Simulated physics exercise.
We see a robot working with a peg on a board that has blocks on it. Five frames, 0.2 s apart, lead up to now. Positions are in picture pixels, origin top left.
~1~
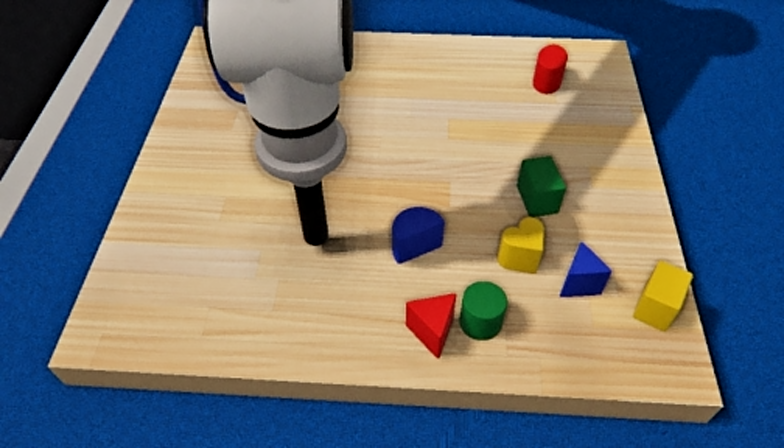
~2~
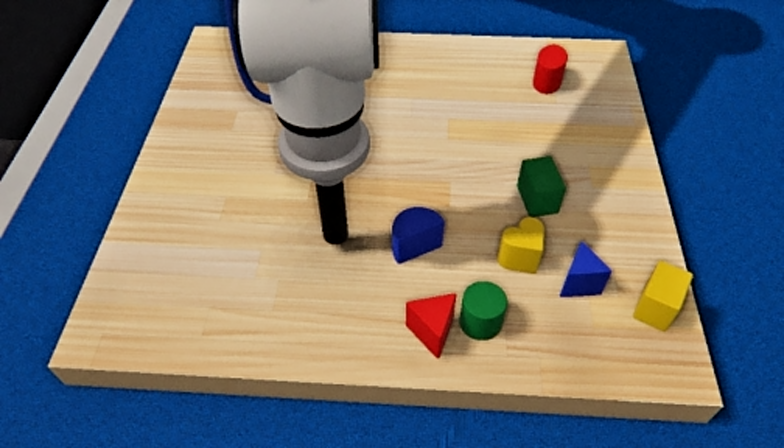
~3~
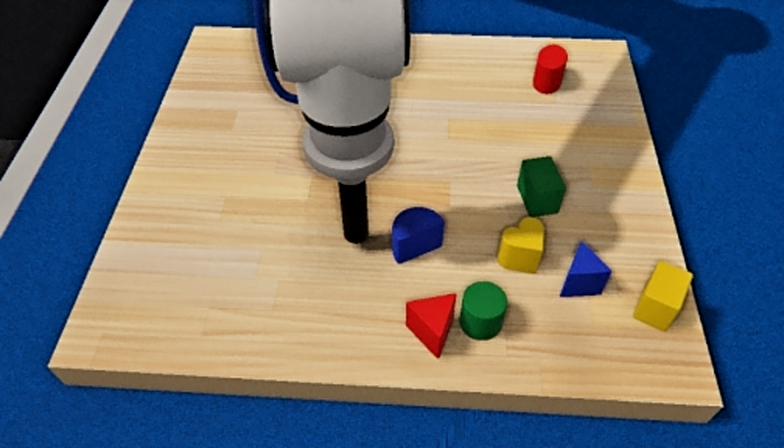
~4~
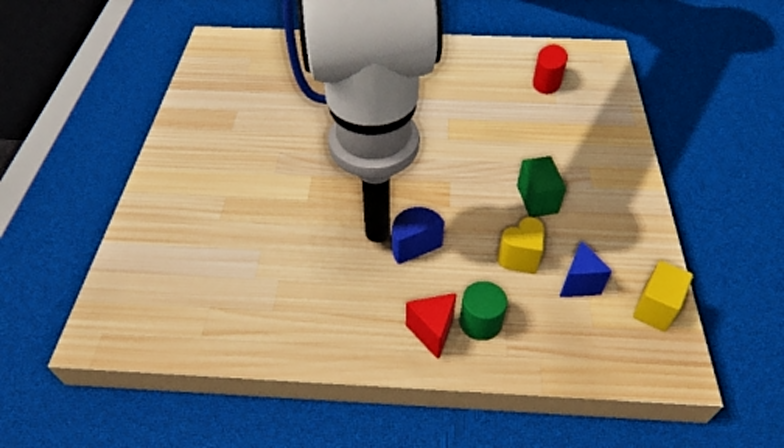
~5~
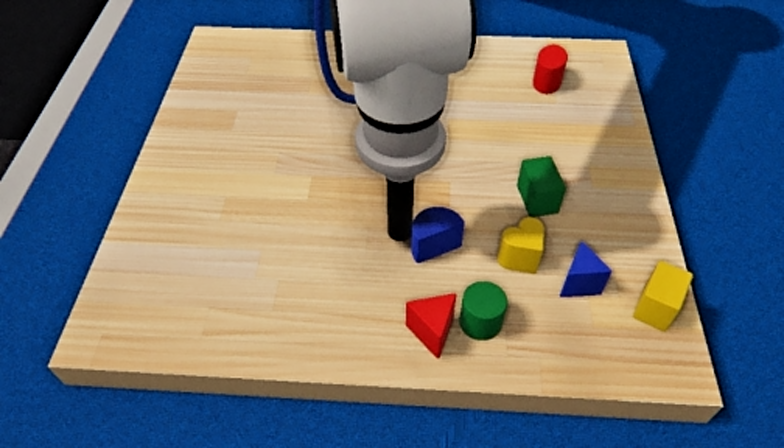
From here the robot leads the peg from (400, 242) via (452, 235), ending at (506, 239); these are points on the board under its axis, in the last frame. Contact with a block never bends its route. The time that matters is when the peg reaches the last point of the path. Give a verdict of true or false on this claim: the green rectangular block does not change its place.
The claim holds.
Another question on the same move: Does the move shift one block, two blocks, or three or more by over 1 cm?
I'd say two blocks get shifted by more than about 1 cm.
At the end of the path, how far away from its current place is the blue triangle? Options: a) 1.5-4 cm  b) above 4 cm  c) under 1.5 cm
c.
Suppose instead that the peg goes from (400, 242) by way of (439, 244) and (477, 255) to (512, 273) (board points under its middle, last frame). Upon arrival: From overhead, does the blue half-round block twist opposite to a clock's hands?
Short answer: Yes.
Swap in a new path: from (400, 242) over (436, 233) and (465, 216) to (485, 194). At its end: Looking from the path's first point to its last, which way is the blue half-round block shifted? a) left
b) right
b.
What follows on the original path. One third of the way, peg (436, 226); blue half-round block (472, 220), turned 20° clockwise.
Two thirds of the way, peg (472, 225); blue half-round block (505, 229), turned 50° clockwise; yellow heart block (546, 241), turned 45° anticlockwise.
At the end, peg (508, 229); blue half-round block (528, 242), turned 85° clockwise; yellow heart block (565, 246), turned 55° anticlockwise; green rectangular block not moved; blue triangle (593, 262), turned 20° clockwise.
